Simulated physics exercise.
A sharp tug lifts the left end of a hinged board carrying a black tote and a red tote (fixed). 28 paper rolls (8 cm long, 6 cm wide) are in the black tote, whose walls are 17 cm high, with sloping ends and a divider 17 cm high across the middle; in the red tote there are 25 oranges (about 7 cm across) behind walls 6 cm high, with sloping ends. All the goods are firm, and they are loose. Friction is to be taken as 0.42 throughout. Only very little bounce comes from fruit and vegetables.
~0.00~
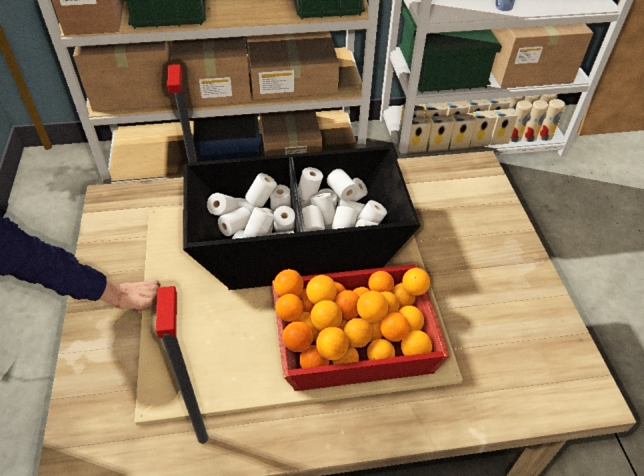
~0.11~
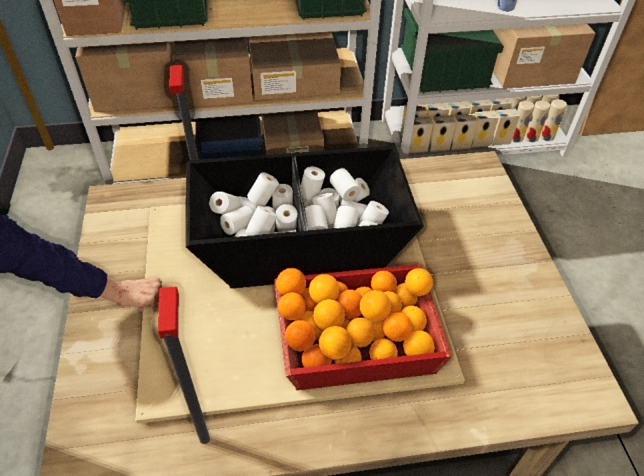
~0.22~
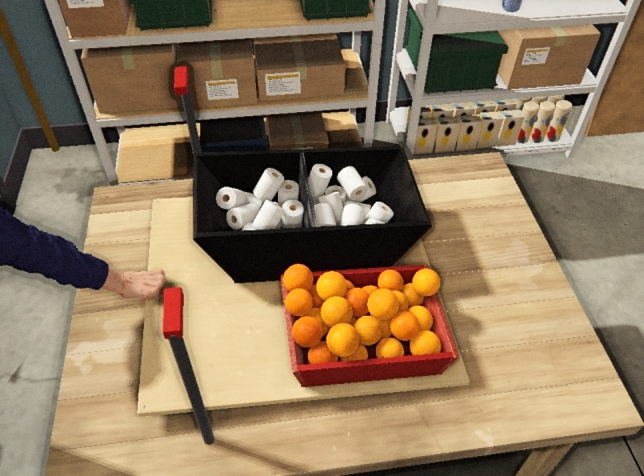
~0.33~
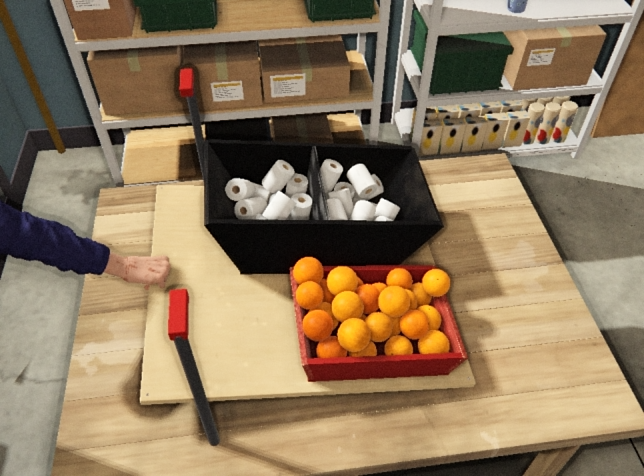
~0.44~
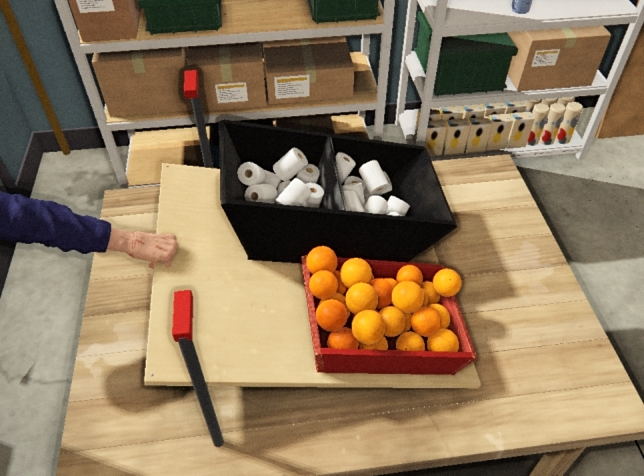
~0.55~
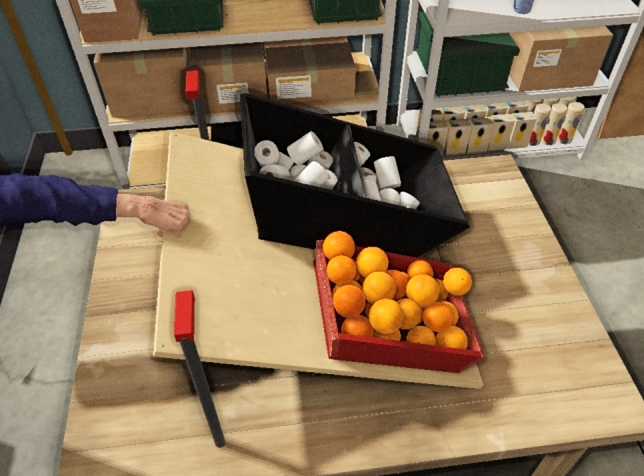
The clip shows a hand at the left raising the left end of a board on a wooden table, tilting it steadily rightward, while a divided black tote of white paper rolls and a red tote of oranges tilt with it.
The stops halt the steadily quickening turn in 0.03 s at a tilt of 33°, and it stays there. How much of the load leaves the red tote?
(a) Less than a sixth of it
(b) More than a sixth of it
Answer: B.
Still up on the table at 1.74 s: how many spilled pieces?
The count is about 8.
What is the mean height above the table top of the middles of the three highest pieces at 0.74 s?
Close to 38 cm, on average.
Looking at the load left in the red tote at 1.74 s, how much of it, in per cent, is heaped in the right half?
About 60%.
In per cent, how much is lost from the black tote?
I'd put the black tote at some 0 per cent.
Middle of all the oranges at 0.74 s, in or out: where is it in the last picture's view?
Centre approx. (420, 291).
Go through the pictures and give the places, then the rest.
In the first frame (we follow the rim corner now nearest the camera), red tote at (289, 373); black tote at (187, 245); tilt 0°; nothing out yet.
The second frame shows red tote at (291, 372); black tote at (190, 243); tilt 1°.
The third frame shows red tote at (298, 368); black tote at (197, 235); tilt 4°.
The fourth frame shows red tote at (308, 361); black tote at (209, 221); tilt 8°.
The fifth frame shows red tote at (321, 351); black tote at (226, 201); tilt 15°.
The sixth frame shows red tote at (339, 336); black tote at (251, 173); tilt 23°; nothing out yet.
After 0.64 s, it hits the stops.
After 0.74 s, tilt 33°; 0 of 28 out of the black tote and 0 of 25 out of the red tote.
After 0.88 s, tilt 33°; 0 of 28 out of the black tote and 2 of 25 out of the red tote.
After 1.14 s, tilt 33°; 0 of 28 out of the black tote and 6 of 25 out of the red tote.
When it is over (at 1.74 s), 0 of 28 out of the black tote and 8 of 25 out of the red tote. Asked share, 8 of 25, 32 per cent.
